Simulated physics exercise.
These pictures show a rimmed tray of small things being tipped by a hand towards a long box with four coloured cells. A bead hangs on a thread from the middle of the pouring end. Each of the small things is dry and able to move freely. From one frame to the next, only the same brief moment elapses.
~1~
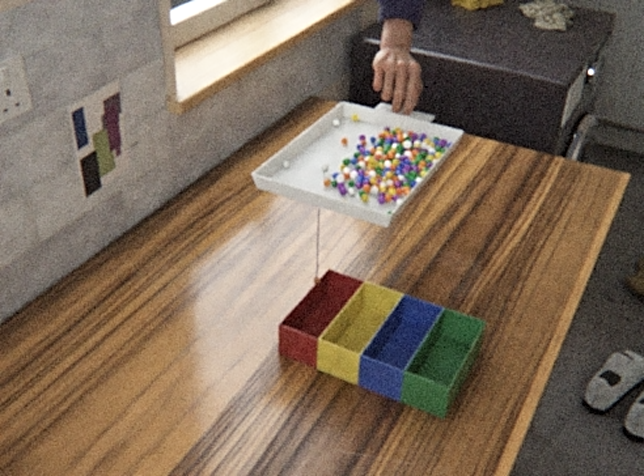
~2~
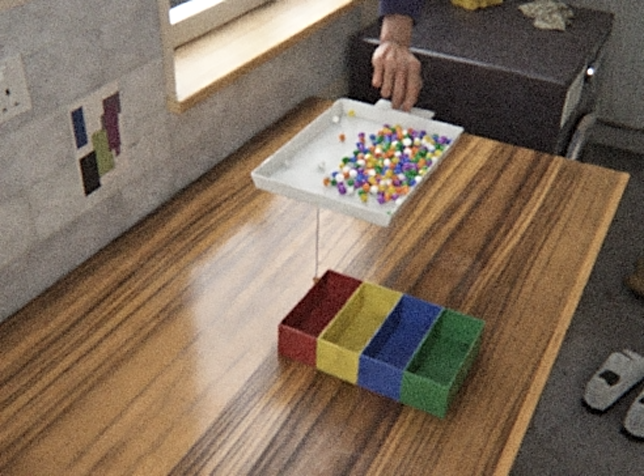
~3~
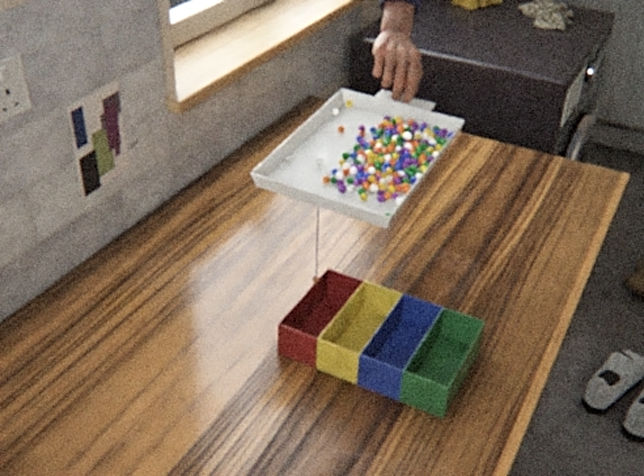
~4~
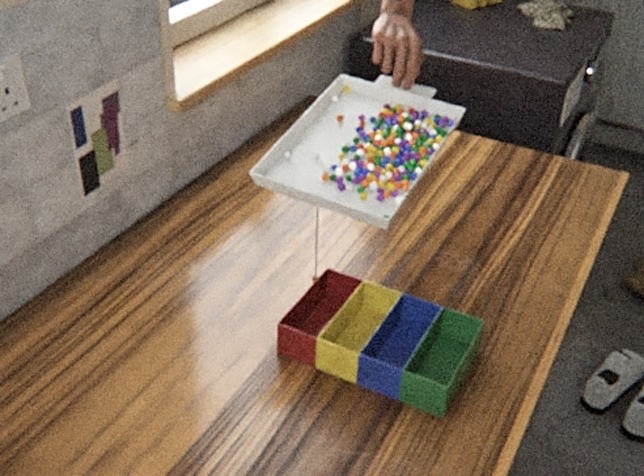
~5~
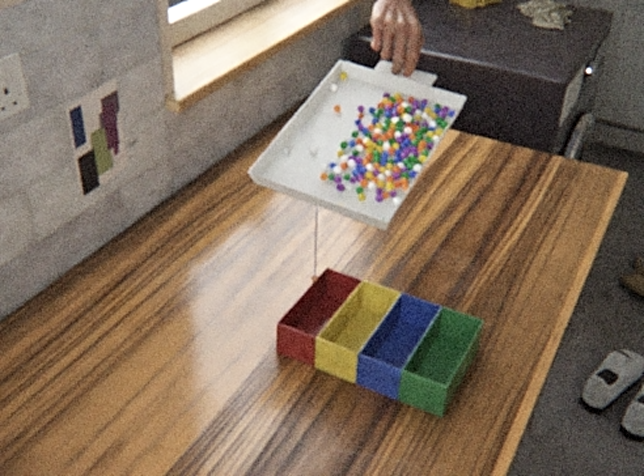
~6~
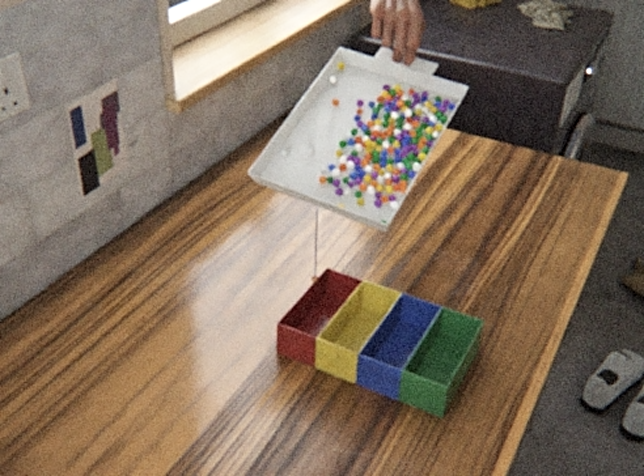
A hand raised the far side of a white tray of colourful beads, tilting it towards a box with red, yellow, blue and green sections, and the beads began to shift slightly.
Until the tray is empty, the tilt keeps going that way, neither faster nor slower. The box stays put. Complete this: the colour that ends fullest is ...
The fullest is yellow.
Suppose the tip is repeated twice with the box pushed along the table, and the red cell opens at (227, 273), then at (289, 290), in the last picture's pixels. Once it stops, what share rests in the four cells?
Result, in turn: 50 %, 90 %.
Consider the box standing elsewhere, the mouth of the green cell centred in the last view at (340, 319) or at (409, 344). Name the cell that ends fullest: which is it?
Result 1: The green one. Result 2: The blue cell.
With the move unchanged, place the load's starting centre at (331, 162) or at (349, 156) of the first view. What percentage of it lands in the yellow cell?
First case: Around 50 %; second case: Around 50 %.
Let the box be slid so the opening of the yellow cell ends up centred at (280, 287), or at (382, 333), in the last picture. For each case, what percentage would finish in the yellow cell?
It would be near 0 per cent first and near 40 per cent second.
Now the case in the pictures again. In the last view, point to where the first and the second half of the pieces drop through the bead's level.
Early-half point (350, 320); late-half point (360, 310).
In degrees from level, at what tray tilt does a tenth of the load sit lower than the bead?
At roughly 70°.
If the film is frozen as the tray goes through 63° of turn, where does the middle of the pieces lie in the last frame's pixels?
(355, 205).
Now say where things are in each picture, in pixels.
The first picture shows corners of the pouring end at (258, 173) and (388, 212), level; middle of the load at (393, 163), round plastic beads; bead on its thread at (317, 280); red cell at (298, 343); yellow cell at (338, 359); blue cell at (381, 375); green cell at (425, 392).
The second picture shows corners of the pouring end at (257, 173) and (388, 212), level; middle of the load at (393, 161).
The third picture shows corners of the pouring end at (256, 172) and (387, 214), tipped barely, lowest at the right corner; middle of the load at (393, 156).
The fourth picture shows corners of the pouring end at (255, 171) and (386, 215), tipped a little, lowest at the right corner; middle of the load at (393, 148).
The fifth picture shows corners of the pouring end at (254, 171) and (385, 218), tipped clearly, lowest at the right corner; middle of the load at (392, 142), a small part on the move.
The sixth picture shows corners of the pouring end at (254, 171) and (385, 220), tipped clearly, lowest at the right corner; middle of the load at (392, 140), all on the move; red cell at (296, 342); yellow cell at (337, 358); blue cell at (379, 374); green cell at (423, 391).
Soon, tray tipped steeply; most on the tray; a stray few in the blue cell; a stray few in the yellow cell; a small part falling or outside the box.
A while on, tray tipped past a quarter turn; a small part on the tray; about a third in the yellow cell; about a quarter in the red cell; a small part in the blue cell; about a quarter falling or outside the box.
Towards the end, tray tipped past a quarter turn; about half in the yellow cell; about a quarter in the red cell; about a quarter in the blue cell; a small part falling or outside the box.
Finally, tray tipped past a quarter turn; about half in the yellow cell; about a quarter in the red cell; about a quarter in the blue cell; none in the green cell; a small part outside the box.
